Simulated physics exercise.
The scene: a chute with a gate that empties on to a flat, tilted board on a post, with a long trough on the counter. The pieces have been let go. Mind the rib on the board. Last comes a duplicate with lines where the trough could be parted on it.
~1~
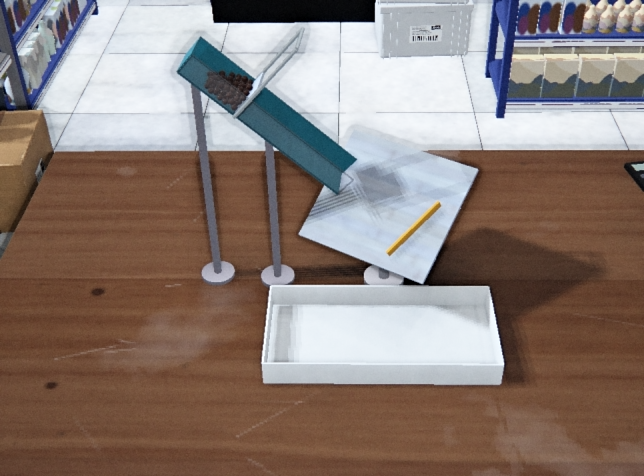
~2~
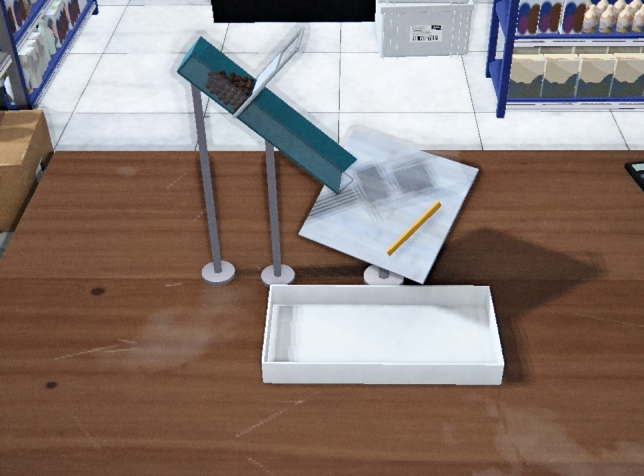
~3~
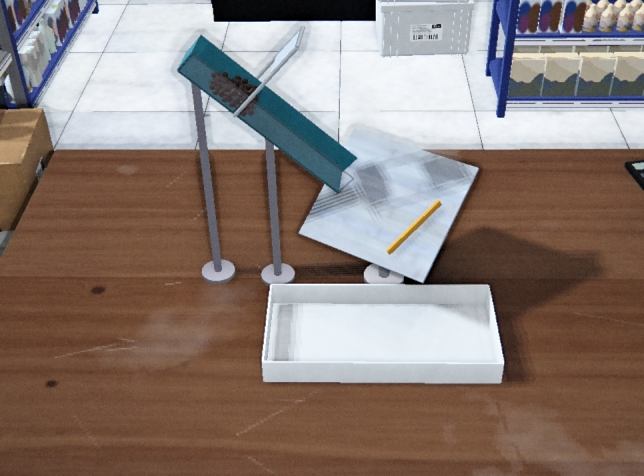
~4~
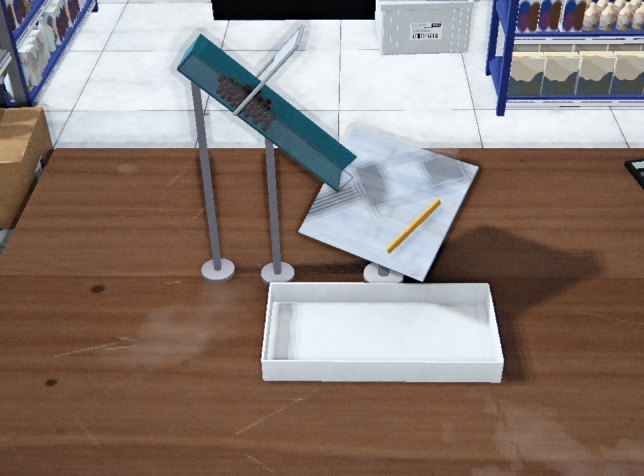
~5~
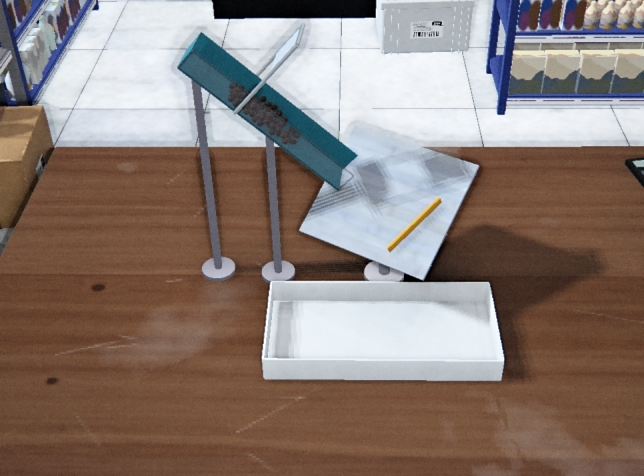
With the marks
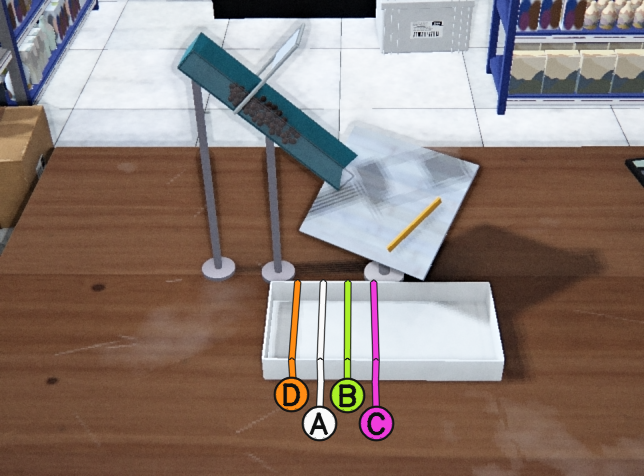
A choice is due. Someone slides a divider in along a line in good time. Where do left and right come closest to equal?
B works best here.
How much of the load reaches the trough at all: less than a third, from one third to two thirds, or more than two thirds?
About that: More than two thirds.
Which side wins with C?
More lands on the left.
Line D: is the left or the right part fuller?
The right side.
On the marked copy, line A crosses the front rim at (320, 359); line B crosses the front rim at (347, 360); line C crosses the front rim at (375, 360); line D crosses the front rim at (291, 359).
With A, of what is caught, about a tenth on the left of the divider, almost all on the right.
With B, of what is caught, roughly a third on the left of the divider, roughly two thirds on the right.
With C, of what is caught, almost all on the left of the divider, about a tenth on the right.
With D, of what is caught, just a few on the left of the divider, almost all on the right.
